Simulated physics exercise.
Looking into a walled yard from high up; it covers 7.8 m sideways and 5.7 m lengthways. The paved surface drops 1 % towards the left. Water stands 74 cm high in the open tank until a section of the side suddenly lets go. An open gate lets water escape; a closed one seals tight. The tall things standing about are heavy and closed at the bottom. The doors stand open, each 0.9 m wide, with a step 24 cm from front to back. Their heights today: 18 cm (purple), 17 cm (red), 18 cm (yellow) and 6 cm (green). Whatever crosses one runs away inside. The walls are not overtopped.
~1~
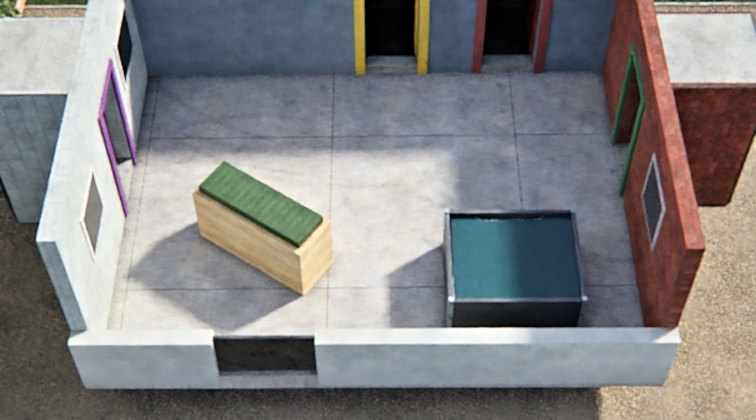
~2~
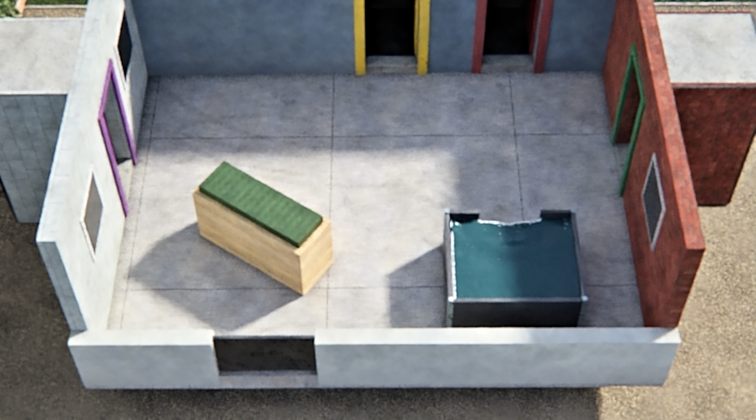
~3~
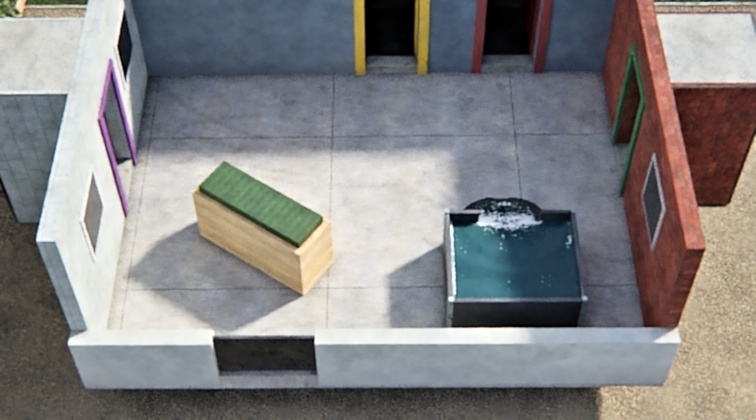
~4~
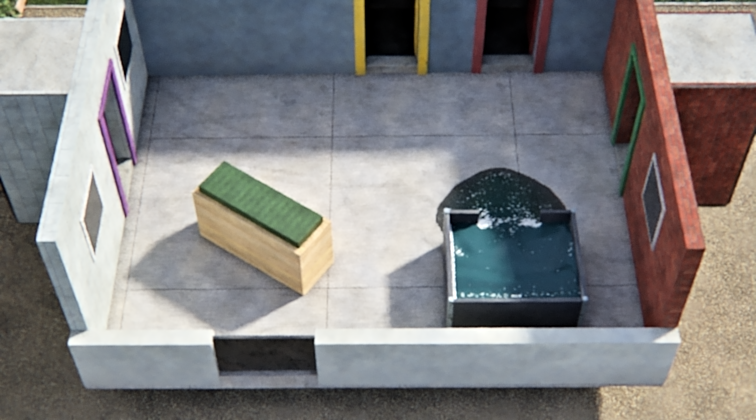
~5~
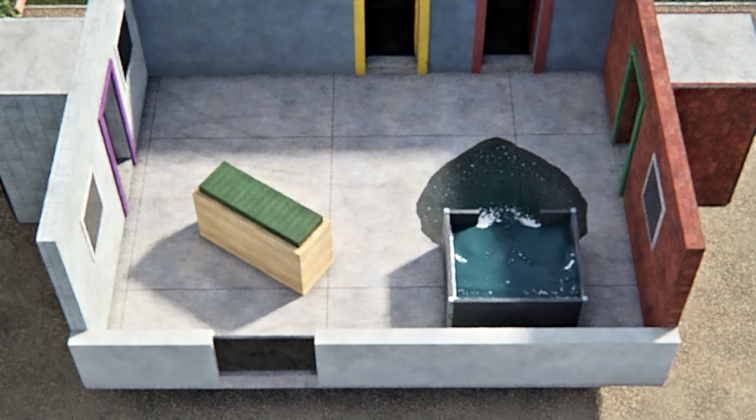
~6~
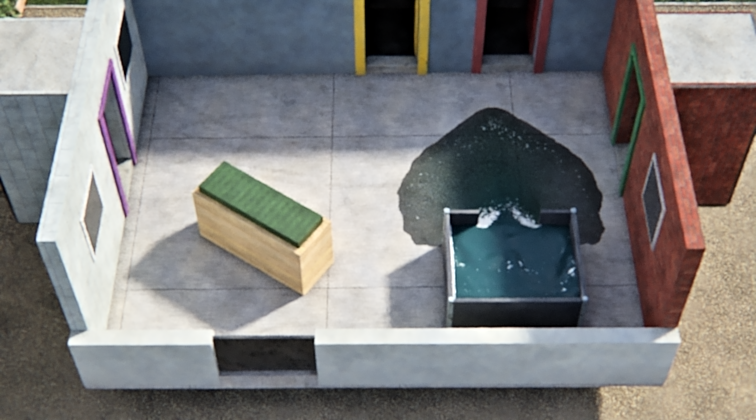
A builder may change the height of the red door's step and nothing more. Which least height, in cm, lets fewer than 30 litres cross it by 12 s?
It would have to be roughly 18 cm high.
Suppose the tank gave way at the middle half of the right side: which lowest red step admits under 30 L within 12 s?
About 9.0 cm.
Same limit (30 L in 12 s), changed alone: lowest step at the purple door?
Roughly 6.5 cm at purple.
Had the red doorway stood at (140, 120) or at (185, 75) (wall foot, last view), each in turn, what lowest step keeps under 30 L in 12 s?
About 11.0 and 9.0 cm.
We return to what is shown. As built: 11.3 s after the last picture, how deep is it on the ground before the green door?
Some 2.0 cm.
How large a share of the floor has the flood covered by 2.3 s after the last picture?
About 40 per cent.
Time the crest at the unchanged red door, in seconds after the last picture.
At about 1.0 s.
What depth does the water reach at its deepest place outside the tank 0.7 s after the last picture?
Roughly 34 cm.
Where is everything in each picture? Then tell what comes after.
In the first frame, the open tank at (513, 258) is whole and still, 74 cm deep; the red door at (512, 29) is dry.
In the second frame, the gap is on the far side, the front 0.4 m out at a hidden place; the back of the open tank holds 74 cm.
In the third frame, the front is at (483, 203), 0.8 m from the gap on the far side; 0.9 m2 of floor is wet, 73 cm left at the back.
In the fourth frame, the front is at (488, 174), 1.4 m from the gap on the far side; 2.0 m2 of floor is wet, 65 cm left at the back.
In the fifth frame, water pours out on the far side and has run 2.1 m, to (493, 142); about 5 cm deep outside, 62 cm at the back.
In the sixth frame, the front is at (487, 113), 2.8 m from the gap on the far side; 5.7 m2 of floor is wet, 62 cm left at the back; 1.0 m in a straight line remain to the red door at (512, 29).
Then, 0.7 s after the last picture water covers 30 % of the floor, deepest (34 cm) near (509, 237); 25 cm at the red door, 1 litre in over its 17 cm step.
Then, 2.3 s after the last picture water covers 40 % of the floor, deepest (21 cm) near (497, 237); 20 cm at the red door, 31 litres in over its 17 cm step.
Then, 11.3 s after the last picture water covers 95 % of the floor, deepest (12 cm) near (102, 362); 4 cm at the red door, 34 litres in over its 17 cm step.
At the red door as built, the water peaked near 25 cm, 1.1 s after the last picture.
With a step of 16 cm, 45 litres would have come in within the 12 s; with 21.5 cm, 7 litres. So under 30 litres takes about 18 cm.
